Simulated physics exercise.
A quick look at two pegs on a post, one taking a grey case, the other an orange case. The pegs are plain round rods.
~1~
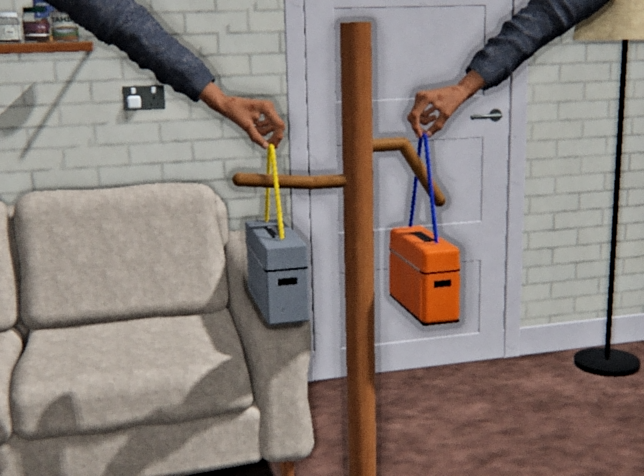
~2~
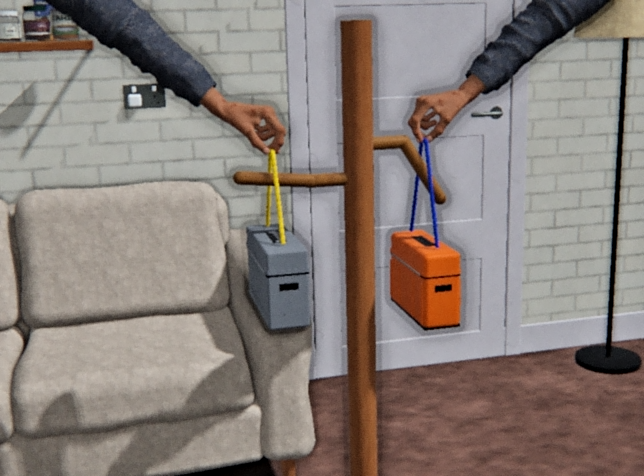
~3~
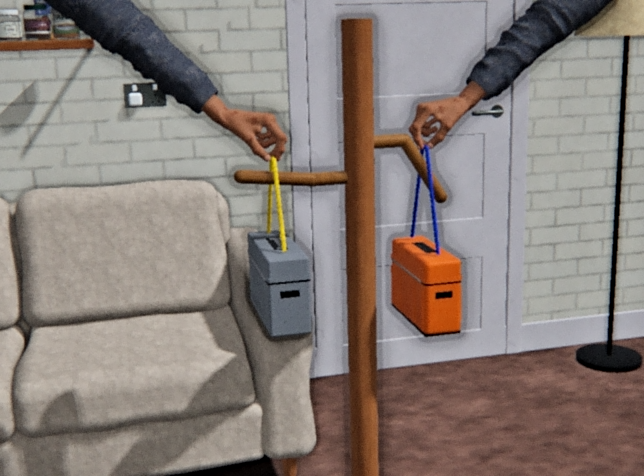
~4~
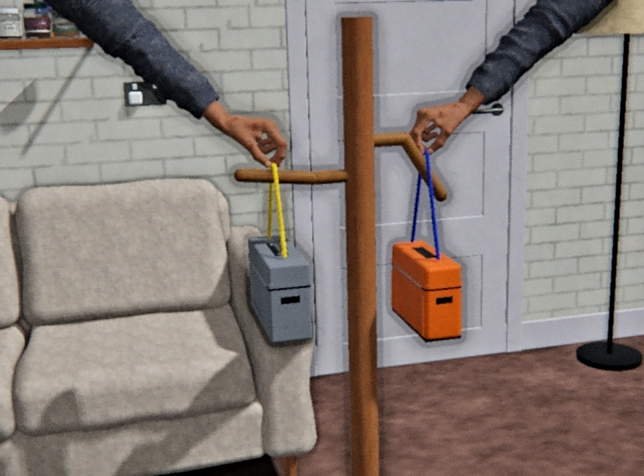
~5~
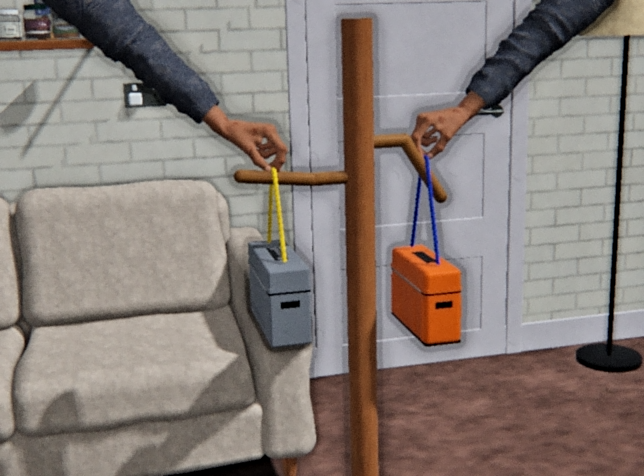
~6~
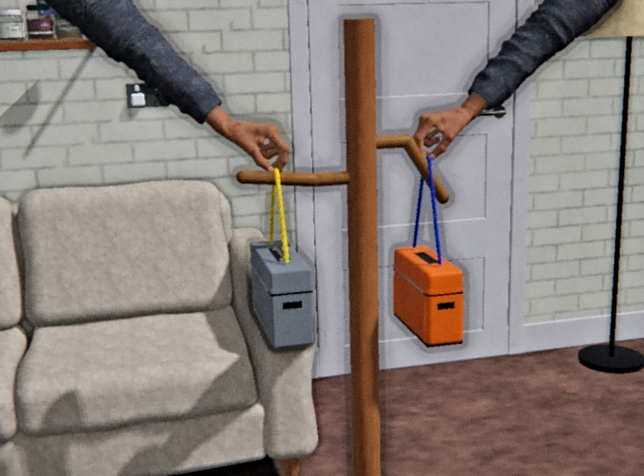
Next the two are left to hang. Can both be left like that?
The grey case holds on, the orange case comes down.
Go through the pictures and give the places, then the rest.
Grey case (275, 269); orange case (423, 273); left peg tip (239, 180); right peg tip (439, 200), in the first frame.
Grey case (276, 274); orange case (424, 277), in the second frame.
Grey case (278, 280); orange case (425, 283), in the third frame.
Grey case (278, 286); orange case (425, 289), in the fourth frame.
Grey case (278, 290); orange case (425, 293), in the fifth frame.
Grey case (280, 291); orange case (427, 294); left peg tip (243, 177), about level; right peg tip (443, 197), sloping steeply down, in the sixth frame.
Then, 0.26 s on from there, grey case still up near (280, 291); orange case falling near (427, 376).
Then, 0.50 s on from there, grey case still up near (283, 292); orange case on the floor.
Then, 0.74 s on from there, grey case still up near (285, 293); orange case on the floor.
In the end, grey case still up near (285, 293); orange case on the floor. The grey case remains on its peg and the orange case slips off its peg.
